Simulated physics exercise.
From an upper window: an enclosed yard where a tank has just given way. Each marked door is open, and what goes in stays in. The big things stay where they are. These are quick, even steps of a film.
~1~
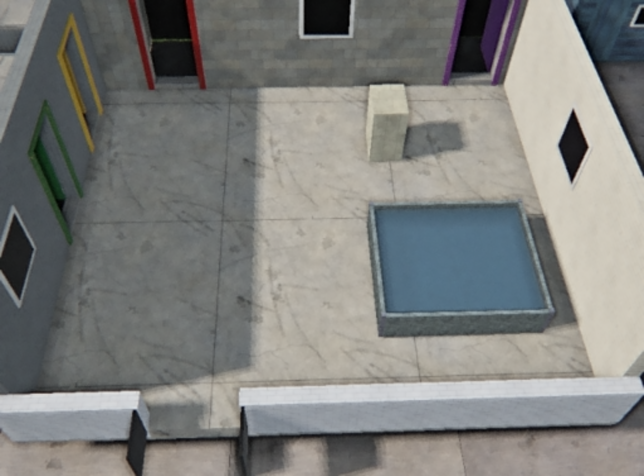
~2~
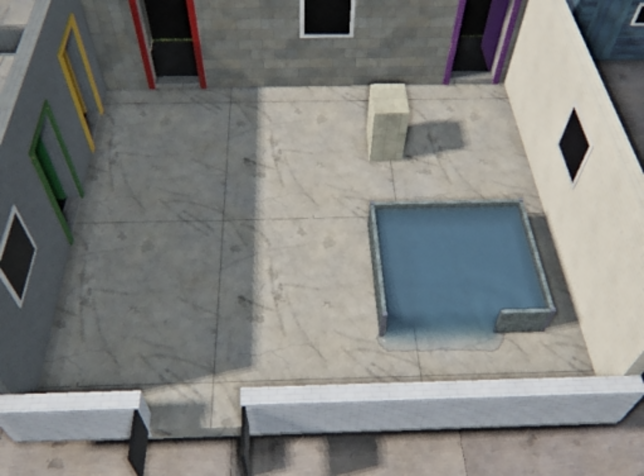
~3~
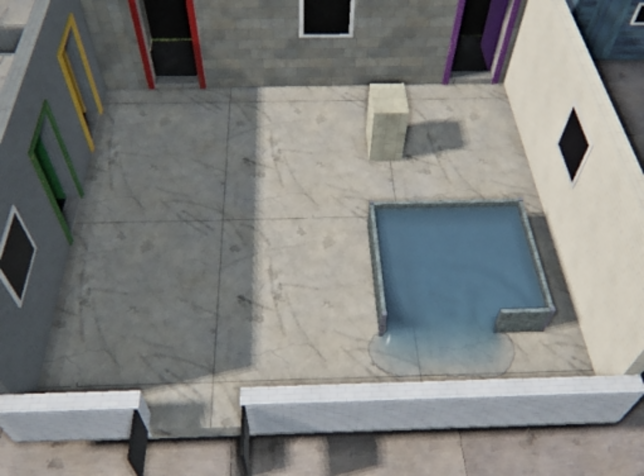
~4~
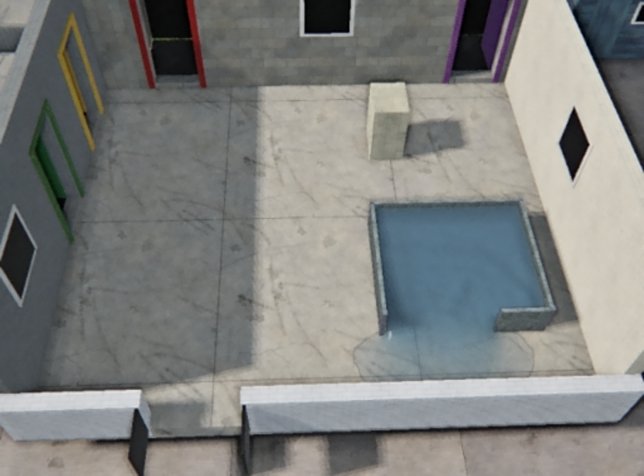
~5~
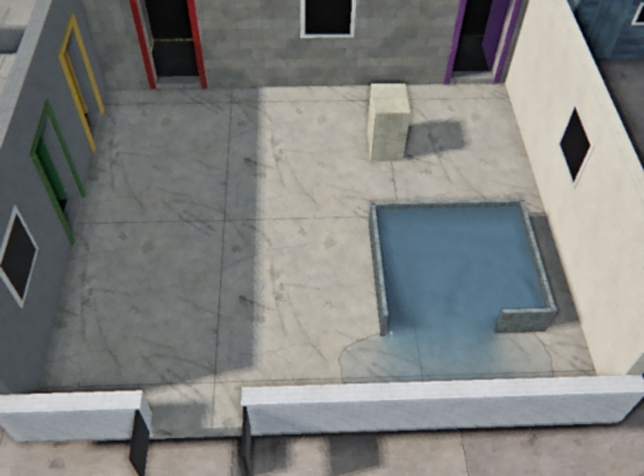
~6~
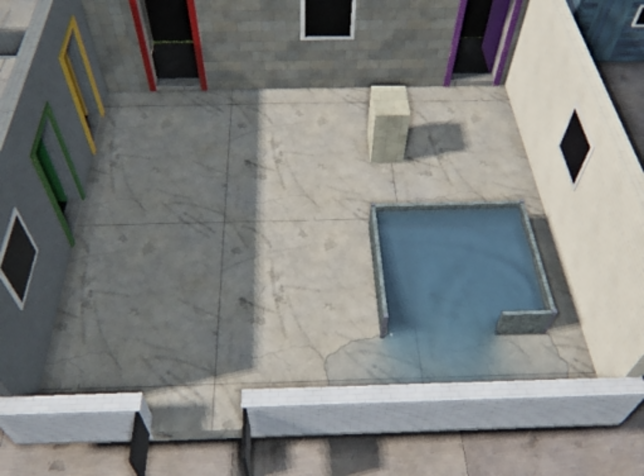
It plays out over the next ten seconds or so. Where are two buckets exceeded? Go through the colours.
One by one: The red door holds within the limit; the yellow door holds within the limit; the green door holds within the limit; the purple door holds within the limit.
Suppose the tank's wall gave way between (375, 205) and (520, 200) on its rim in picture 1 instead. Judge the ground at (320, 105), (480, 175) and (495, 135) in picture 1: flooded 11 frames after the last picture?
In that order: Wet, under water, wet.
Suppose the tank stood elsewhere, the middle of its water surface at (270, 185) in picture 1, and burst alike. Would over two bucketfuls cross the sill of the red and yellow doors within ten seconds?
In short: Red lets less in, yellow keeps below it.
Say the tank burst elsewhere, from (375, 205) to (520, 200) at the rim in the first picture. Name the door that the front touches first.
I say the purple-painted one.
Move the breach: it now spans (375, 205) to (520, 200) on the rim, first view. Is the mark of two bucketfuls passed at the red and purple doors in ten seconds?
One by one: Red door is under, purple door goes over.
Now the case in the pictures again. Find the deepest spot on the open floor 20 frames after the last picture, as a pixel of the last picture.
Roughly at (597, 400).
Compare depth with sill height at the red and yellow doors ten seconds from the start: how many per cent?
Near 60 and 50 in a hundred.
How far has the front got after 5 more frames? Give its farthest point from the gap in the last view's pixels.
Near (255, 412).
A moment on, water covers 10 % of the floor; the red door not reached, the yellow door not reached, the green door not reached, the purple door not reached.
Next, water covers 20 % of the floor; the red door not reached, the yellow door not reached, the green door not reached, the purple door not reached.
Then, water covers 40 % of the floor; the red door not reached, the yellow door not reached, the green door not reached, the purple door not reached.
Later, water covers 60 % of the floor; the red door not reached, the yellow door wet at the sill, nothing in, the green door under two buckets in, the purple door under two buckets in.
In the end, water covers 80 % of the floor; the red door wet at the sill, nothing in, the yellow door wet at the sill, nothing in, the green door under two buckets in, the purple door under two buckets in.
